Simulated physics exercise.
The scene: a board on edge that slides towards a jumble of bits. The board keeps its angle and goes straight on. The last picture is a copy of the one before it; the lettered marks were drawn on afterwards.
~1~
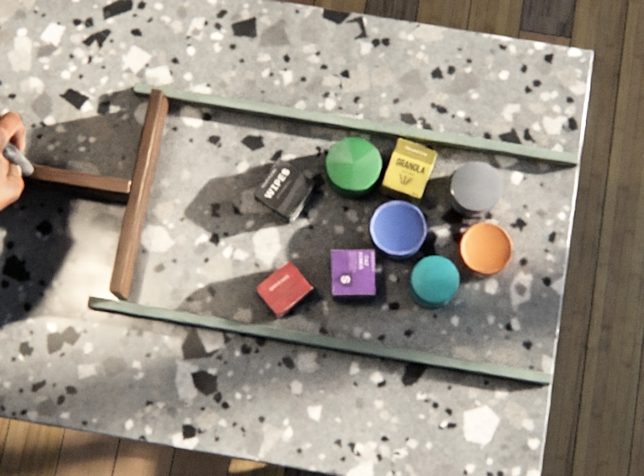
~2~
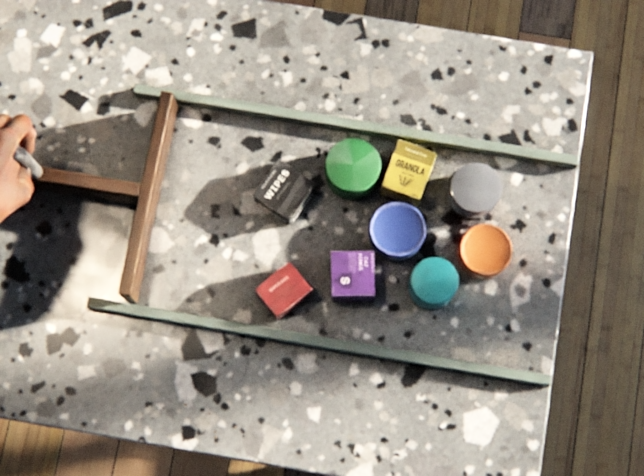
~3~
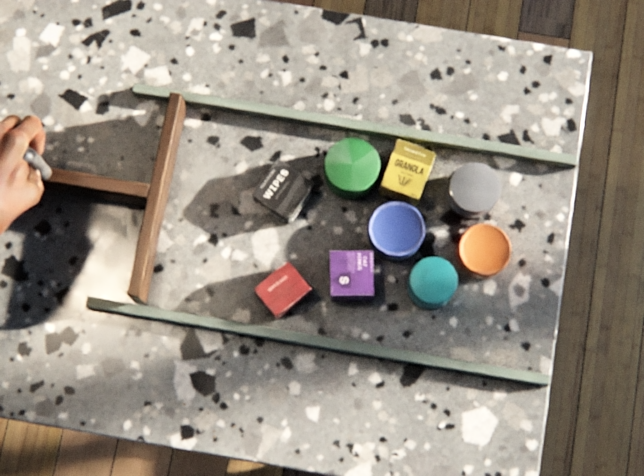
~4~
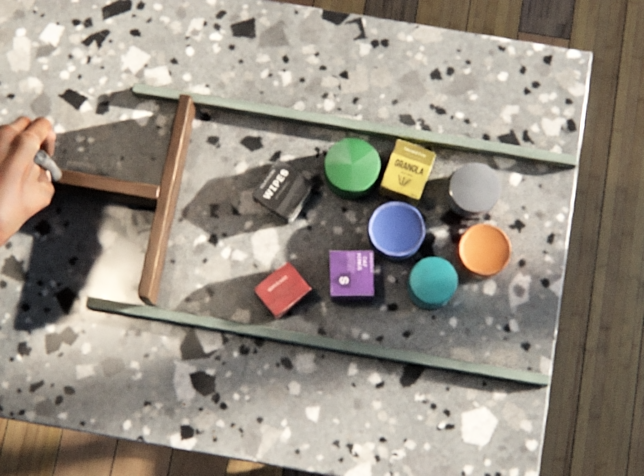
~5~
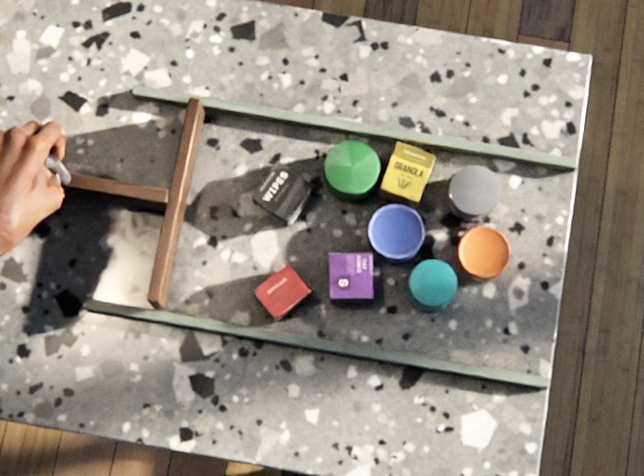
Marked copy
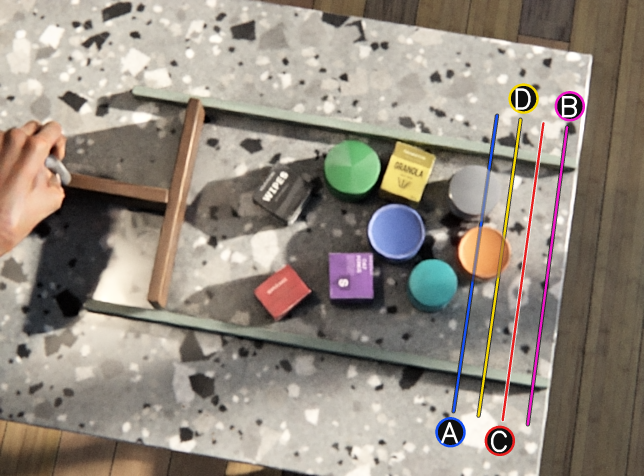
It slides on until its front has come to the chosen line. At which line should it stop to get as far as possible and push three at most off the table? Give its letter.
The farthest such stop is A.
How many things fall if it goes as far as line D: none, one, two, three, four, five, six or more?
In all, five.
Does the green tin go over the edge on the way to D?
By then, no.
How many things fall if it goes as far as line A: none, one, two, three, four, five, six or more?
In all, two.
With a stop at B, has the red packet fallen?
By then, yes.
On the marked copy, A at (476, 259); B at (548, 271); C at (524, 267); D at (500, 263).
With A. Early on, board (282, 216); green tin (367, 165); yellow packet (413, 177).
Further on, board (391, 234); orange tub (520, 267); grey pot (522, 211).
At the end, board (476, 249); grey pot over the edge; orange tub over the edge; two fallen.
As for the rest, B drops nine; C drops five; D drops five.
